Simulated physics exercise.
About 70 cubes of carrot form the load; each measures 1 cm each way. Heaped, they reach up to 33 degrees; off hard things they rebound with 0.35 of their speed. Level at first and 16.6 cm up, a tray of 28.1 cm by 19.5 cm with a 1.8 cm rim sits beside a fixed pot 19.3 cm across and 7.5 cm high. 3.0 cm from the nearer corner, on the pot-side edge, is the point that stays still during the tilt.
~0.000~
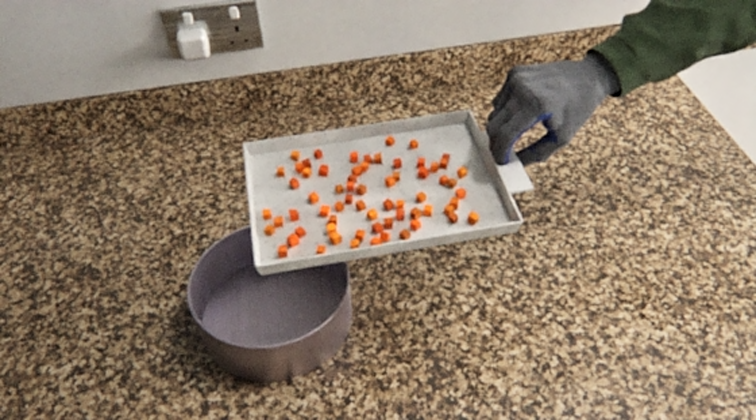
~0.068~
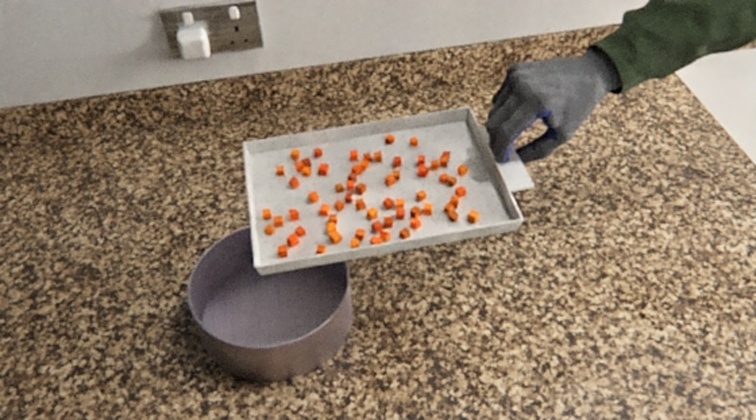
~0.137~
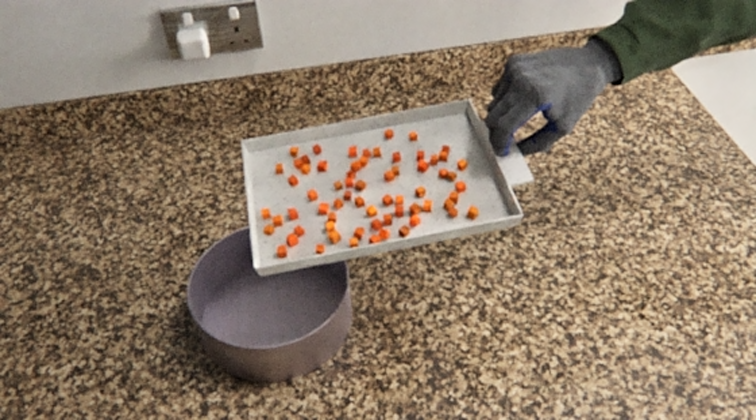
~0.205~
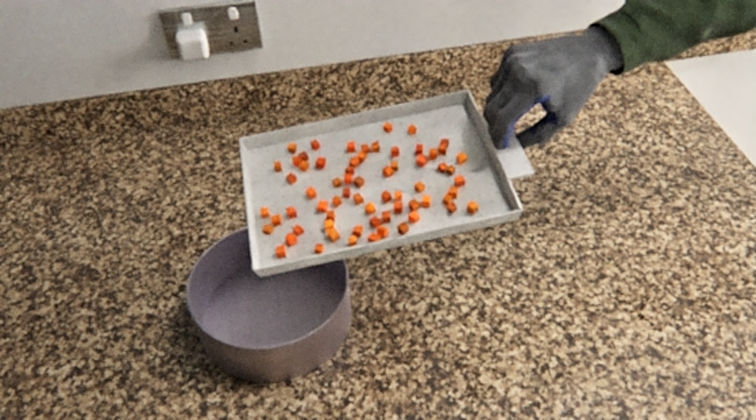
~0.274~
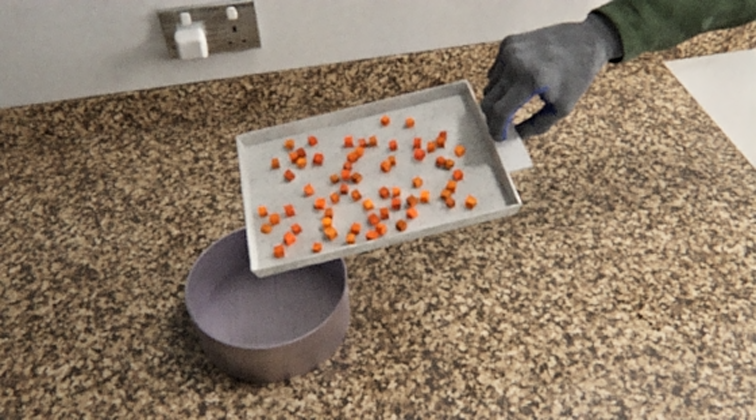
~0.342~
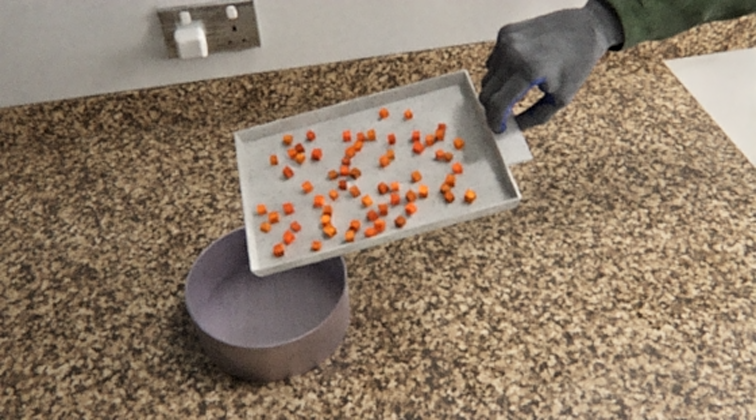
A gray-gloved hand slowly raised the right side of a pale tray scattered with small orange carrot cubes, tilting it slightly toward the left above a round purplish pot on a speckled counter.
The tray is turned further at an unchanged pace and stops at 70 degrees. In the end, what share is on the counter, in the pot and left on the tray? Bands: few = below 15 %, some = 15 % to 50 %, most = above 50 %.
Counter: Some, pot: Few, tray: Most.
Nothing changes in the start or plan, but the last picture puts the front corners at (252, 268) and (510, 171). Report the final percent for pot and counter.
That works out as pot 15 and counter 25.
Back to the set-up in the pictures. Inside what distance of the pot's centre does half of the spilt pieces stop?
Close to 24 cm, give or take.
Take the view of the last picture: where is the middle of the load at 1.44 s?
By then the middle of the load sits around (265, 254).
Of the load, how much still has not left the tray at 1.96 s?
About 75 per cent.
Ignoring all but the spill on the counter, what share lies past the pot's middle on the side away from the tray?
About 90 per cent.
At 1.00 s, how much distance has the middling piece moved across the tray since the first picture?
Roughly 6 cm.
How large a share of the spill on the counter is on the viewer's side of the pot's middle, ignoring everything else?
Some 90 per cent.
After 1.00 s, tilt 39 degrees; the tray holds 100 %, the pot 0 %.
After 1.44 s, tilt 57 degrees; the tray holds 80 %, the pot 0 %.
Then, at 1.96 s, tilt 70 degrees; the tray holds 75 %, the pot 5 %.
By 2.9 s all is still; counter 25 %, pot 5 %, tray 75 %.
